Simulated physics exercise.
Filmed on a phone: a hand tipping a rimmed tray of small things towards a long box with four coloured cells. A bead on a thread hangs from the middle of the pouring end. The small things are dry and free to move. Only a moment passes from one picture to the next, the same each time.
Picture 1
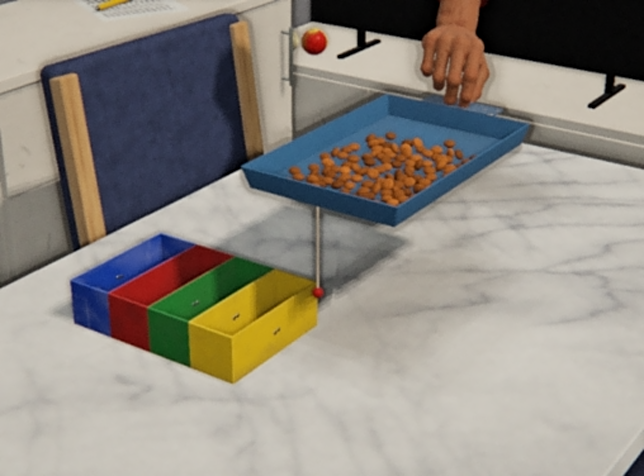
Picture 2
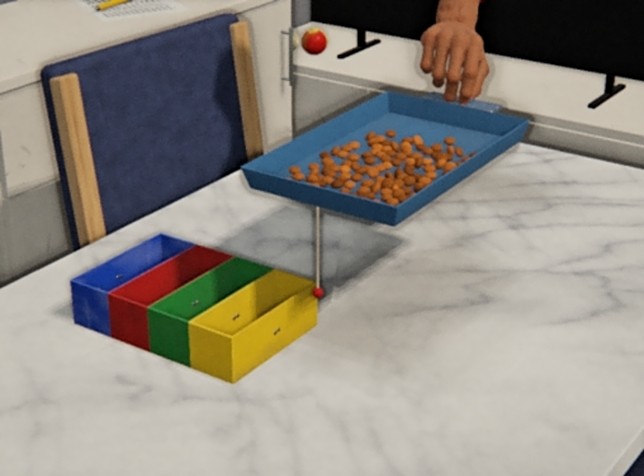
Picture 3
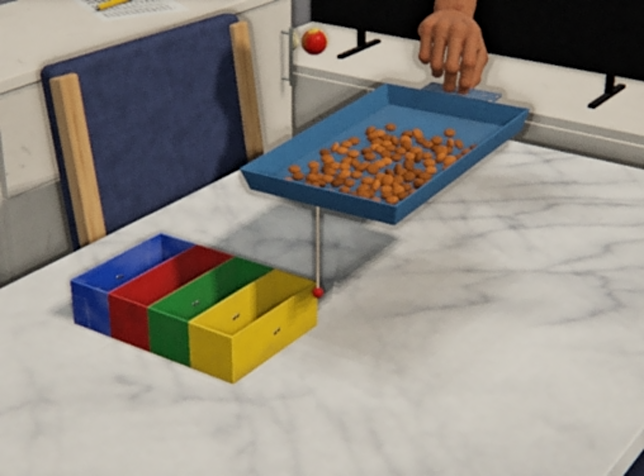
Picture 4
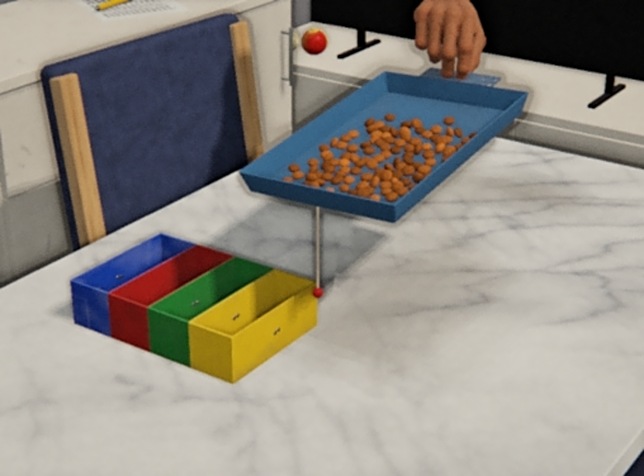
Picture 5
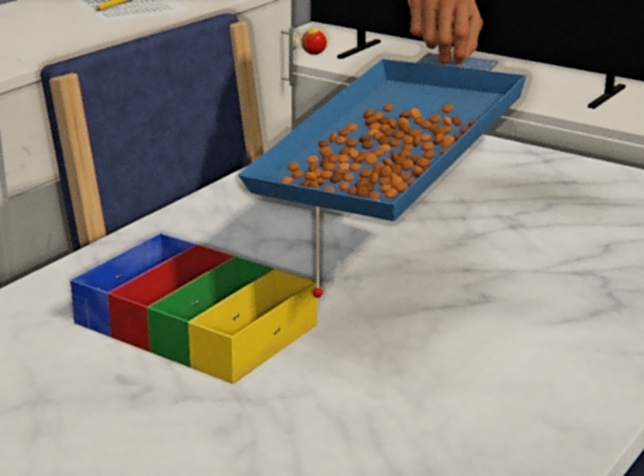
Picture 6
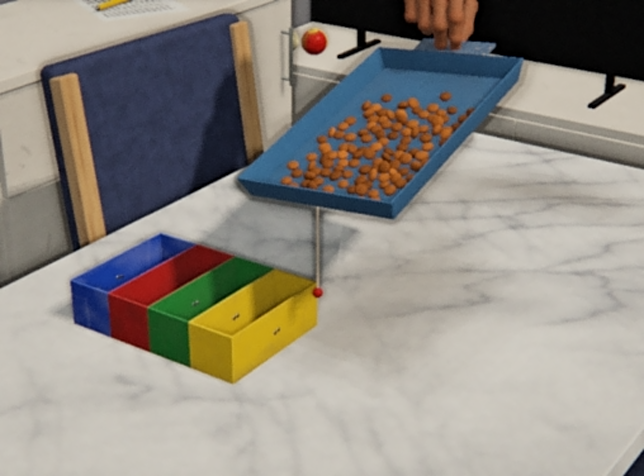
A hand gradually raises the far end of a blue tray holding small brown pieces.
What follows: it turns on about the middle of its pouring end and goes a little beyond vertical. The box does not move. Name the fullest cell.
Fullest: The yellow cell.
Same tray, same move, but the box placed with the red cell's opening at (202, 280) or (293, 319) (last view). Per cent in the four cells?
Near 90 % and 70 %.
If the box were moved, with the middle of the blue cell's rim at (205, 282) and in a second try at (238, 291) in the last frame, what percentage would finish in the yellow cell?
About 0 and 0 per cent.
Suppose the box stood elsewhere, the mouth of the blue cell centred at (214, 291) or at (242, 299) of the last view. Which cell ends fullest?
In turn: The red one; the blue cell.
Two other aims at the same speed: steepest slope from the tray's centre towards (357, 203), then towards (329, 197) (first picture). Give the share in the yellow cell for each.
First some 0, then 30 per cent.
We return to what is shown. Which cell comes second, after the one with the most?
Next in line is the cell in green.
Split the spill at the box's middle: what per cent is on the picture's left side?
Roughly 0 in a hundred.
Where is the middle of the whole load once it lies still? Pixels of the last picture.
At about (240, 343).
Shortly afterwards, tray tipped steeply; the whole lot on the tray.
Next, tray tipped past a quarter turn; near a quarter on the tray; near a third in the yellow cell; near a quarter in the green cell; only a few in the red cell; near a quarter falling or outside the box.
Some moments later, tray tipped past a quarter turn; near half in the yellow cell; near a quarter in the green cell; only a few in the red cell; near a quarter falling or outside the box.
In the end, tray tipped past a quarter turn; near half in the yellow cell; near a quarter in the green cell; only a few in the red cell; none at all in the blue cell; near a quarter outside the box.
